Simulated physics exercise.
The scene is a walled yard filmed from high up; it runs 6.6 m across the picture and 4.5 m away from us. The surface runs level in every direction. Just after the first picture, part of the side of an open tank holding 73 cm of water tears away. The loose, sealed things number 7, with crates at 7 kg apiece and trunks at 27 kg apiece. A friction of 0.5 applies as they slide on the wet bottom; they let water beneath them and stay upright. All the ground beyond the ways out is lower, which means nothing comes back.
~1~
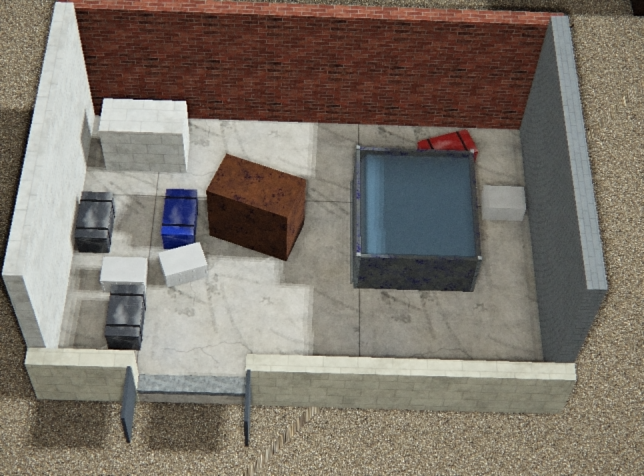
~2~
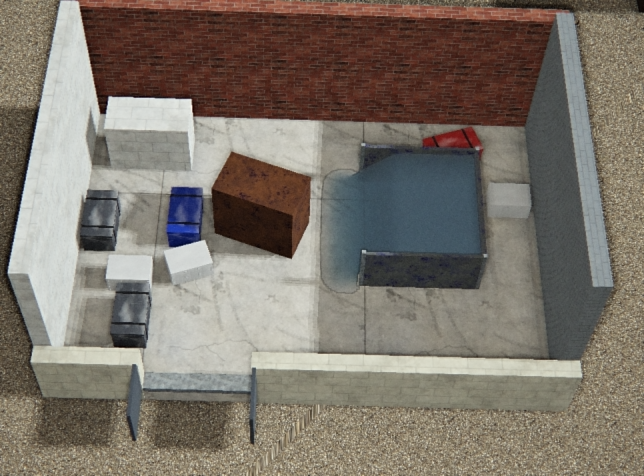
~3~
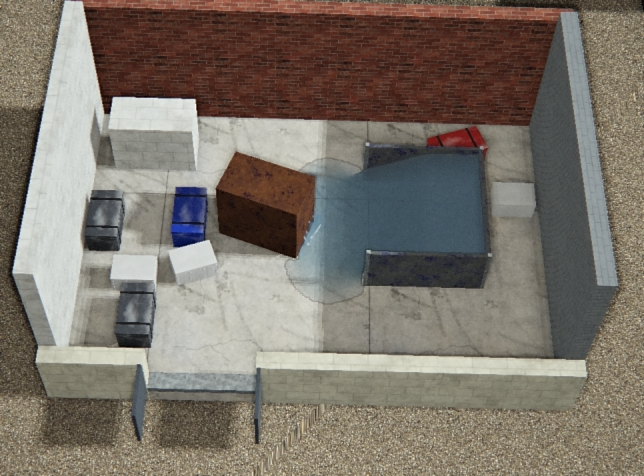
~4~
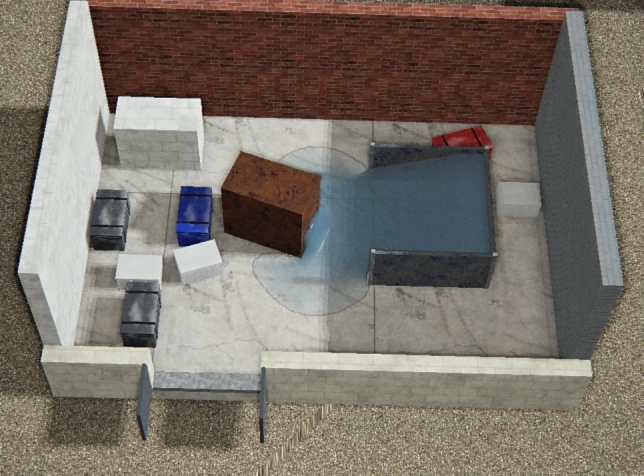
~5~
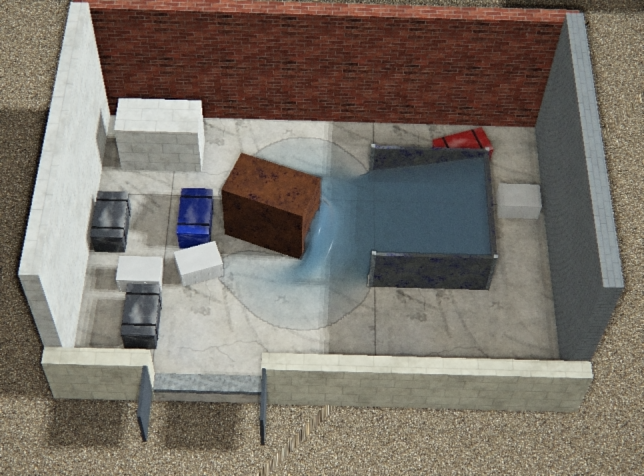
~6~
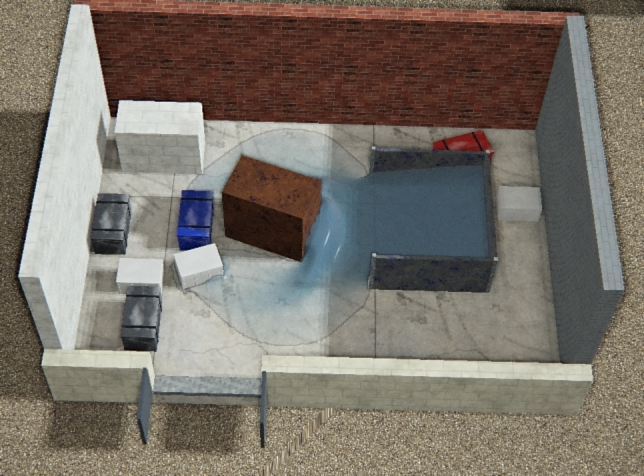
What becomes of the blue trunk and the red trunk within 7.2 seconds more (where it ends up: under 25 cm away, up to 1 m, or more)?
In short: Blue trunk carried a long way, red trunk effectively unmoved.
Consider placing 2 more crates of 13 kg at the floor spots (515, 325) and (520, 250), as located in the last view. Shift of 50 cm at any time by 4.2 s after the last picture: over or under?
One by one: Within it, then within it.
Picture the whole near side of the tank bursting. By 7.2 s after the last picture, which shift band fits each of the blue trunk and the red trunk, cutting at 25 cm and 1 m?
The blue trunk drifts a bit, the red trunk is swept away.
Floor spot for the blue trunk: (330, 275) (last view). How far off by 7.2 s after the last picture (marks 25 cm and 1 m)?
Put there, it wanders off a long way.
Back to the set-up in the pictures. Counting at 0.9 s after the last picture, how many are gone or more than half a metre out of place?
I make it 0.
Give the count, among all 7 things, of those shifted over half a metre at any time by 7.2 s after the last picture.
It adds up to 5.
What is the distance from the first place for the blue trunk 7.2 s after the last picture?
Roughly 150 centimetres.
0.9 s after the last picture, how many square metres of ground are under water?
About 17 m2.
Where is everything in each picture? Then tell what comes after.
In the first picture, the blue trunk at (179, 211), on the bottom; the red trunk at (448, 146), on the bottom; water covers 3.0 m2; 0 of 7 have shifted.
In the second picture, the blue trunk at (185, 209), on the bottom; the red trunk at (453, 144) rests on the ground; 4.0 m2 under water; 0 of 7 have shifted.
In the third picture, the blue trunk at (189, 209) rests on the ground; the red trunk at (458, 143), on the bottom; 5.3 m2 under water; 0 of 7 have shifted.
In the fourth picture, the blue trunk at (194, 209) rests on the ground; the red trunk at (463, 143) rests on the ground; 6.5 m2 under water; 0 of 7 have shifted.
In the fifth picture, the blue trunk at (195, 211) rests on the ground; the red trunk at (463, 144), on the bottom; water covers 7.9 m2; 0 of 7 have shifted.
In the sixth picture, the blue trunk at (195, 213), on the bottom; the red trunk at (464, 147) rests on the ground; water covers 9.4 m2; 0 of 7 have shifted.
Then, 0.9 s after the last picture the blue trunk is near (195, 213), 0.0 m from its start, aground; the red trunk is near (464, 147), 0.0 m from its start, aground; 0 of 7 are out; 1 afloat.
Then, 2.8 s after the last picture the blue trunk is near (193, 230), 0.3 m from its start, afloat; the red trunk is near (464, 147), 0.0 m from its start, aground; 0 of 7 are out; 5 afloat.
Then, 4.8 s after the last picture the blue trunk is near (262, 261), 1.3 m from its start, afloat; the red trunk is near (464, 147), 0.0 m from its start, aground; 0 of 7 are out; 5 afloat.
Then, 7.2 s after the last picture the blue trunk is near (286, 274), 1.7 m from its start, afloat; the red trunk is near (469, 151), 0.1 m from its start, aground; 0 of 7 are out; 4 afloat.
